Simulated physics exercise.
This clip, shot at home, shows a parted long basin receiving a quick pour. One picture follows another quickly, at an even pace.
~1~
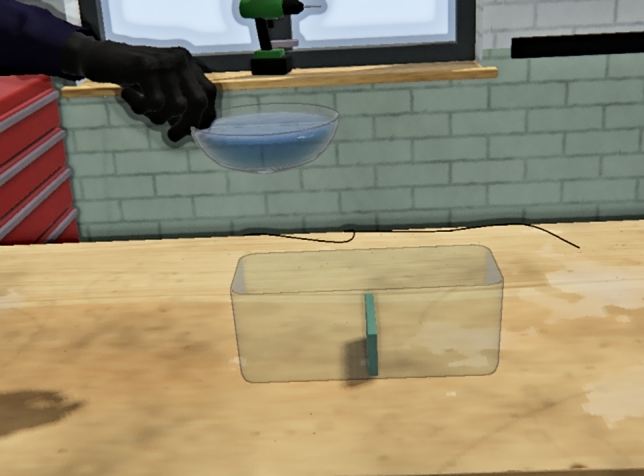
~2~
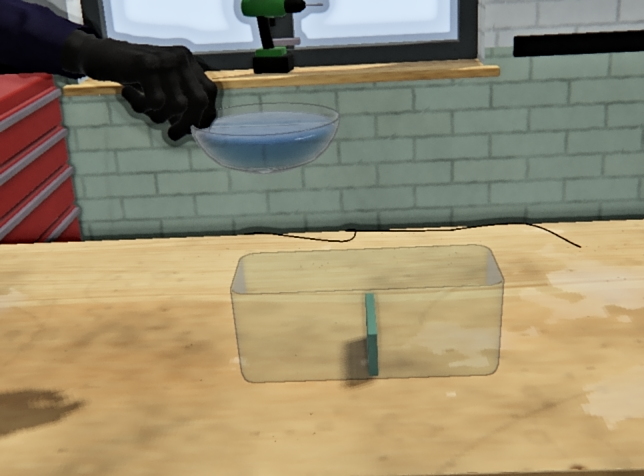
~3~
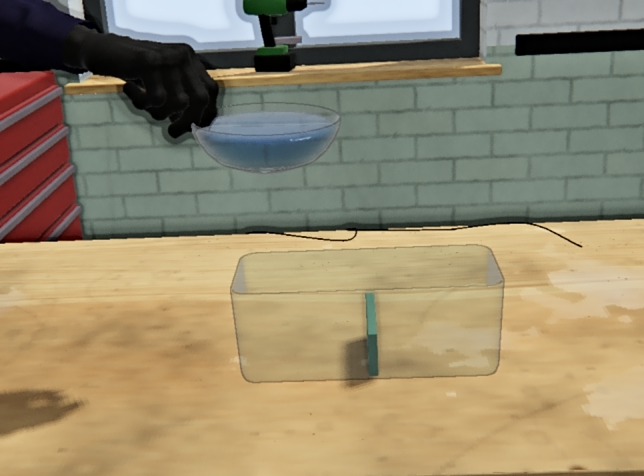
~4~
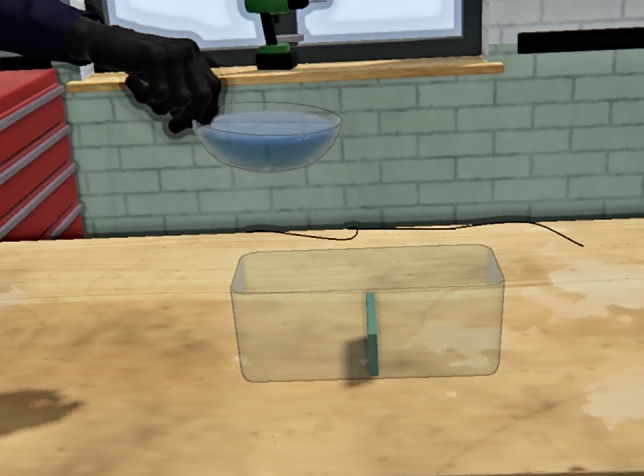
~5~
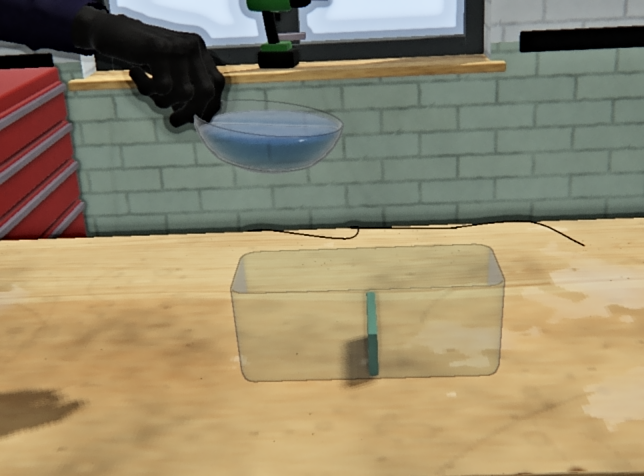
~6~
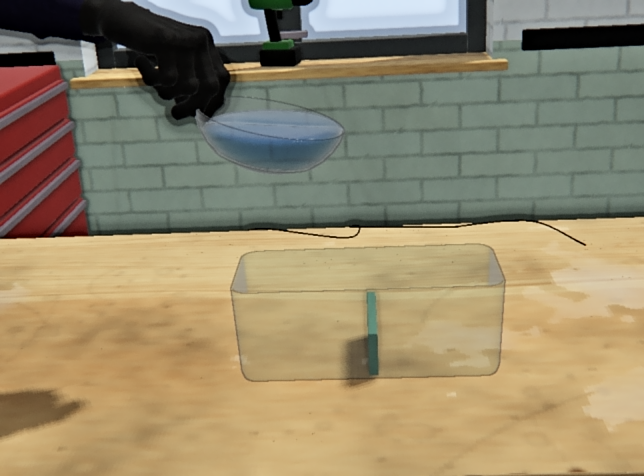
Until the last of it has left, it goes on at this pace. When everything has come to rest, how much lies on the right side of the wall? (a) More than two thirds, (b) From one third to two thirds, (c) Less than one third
More than two thirds (a).
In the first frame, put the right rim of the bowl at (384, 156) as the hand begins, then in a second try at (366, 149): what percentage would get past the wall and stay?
First about 90, then 85 per cent.
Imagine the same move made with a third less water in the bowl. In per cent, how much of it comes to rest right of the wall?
My estimate is about 75 percent.
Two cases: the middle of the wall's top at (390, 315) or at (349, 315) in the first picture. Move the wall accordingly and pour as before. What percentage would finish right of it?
Try 1: Some 60 %; try 2: 85 %.
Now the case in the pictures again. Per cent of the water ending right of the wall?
75 %.
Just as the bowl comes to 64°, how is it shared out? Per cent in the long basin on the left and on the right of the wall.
Left 0, right 20.
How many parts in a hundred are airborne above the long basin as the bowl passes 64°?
Share in flight: Approx. 50 %.
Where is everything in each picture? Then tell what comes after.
In the first picture, it leans 0°; its right rim is at (339, 117); the water meets the walls at (196, 128) and (336, 122); the long basin's rim runs from (236, 275) to (496, 265); the wall's top is at (371, 314).
In the second picture, it leans 1°; its right rim is at (340, 117); the water meets the walls at (197, 128) and (337, 123).
In the third picture, it leans 2°; its right rim is at (340, 119); the water meets the walls at (197, 126) and (337, 124).
In the fourth picture, it leans 5°; its right rim is at (342, 122); the water meets the walls at (198, 125) and (339, 124).
In the fifth picture, it leans 9°; its right rim is at (343, 127); the water meets the walls at (201, 123) and (340, 126).
In the sixth picture, it leans 13°; its right rim is at (344, 133); the water meets the walls at (204, 122) and (344, 127); 1 per cent is over the edge.
A moment on, the bowl is tipped part way and 24 per cent is still to pour, 1 is left of the wall and 22 right of it.
Next, the bowl is tipped on its side and 0 per cent is still to pour, 12 is left of the wall and 75 right of it.
Then the bowl is tipped on its side and 0 per cent is still to pour, 17 is left of the wall and 75 right of it.
Later the bowl is tipped on its side and 0 per cent is still to pour, 17 is left of the wall and 75 right of it.
At rest 17 per cent lies left of the wall, 75 right of it and 8 outside.
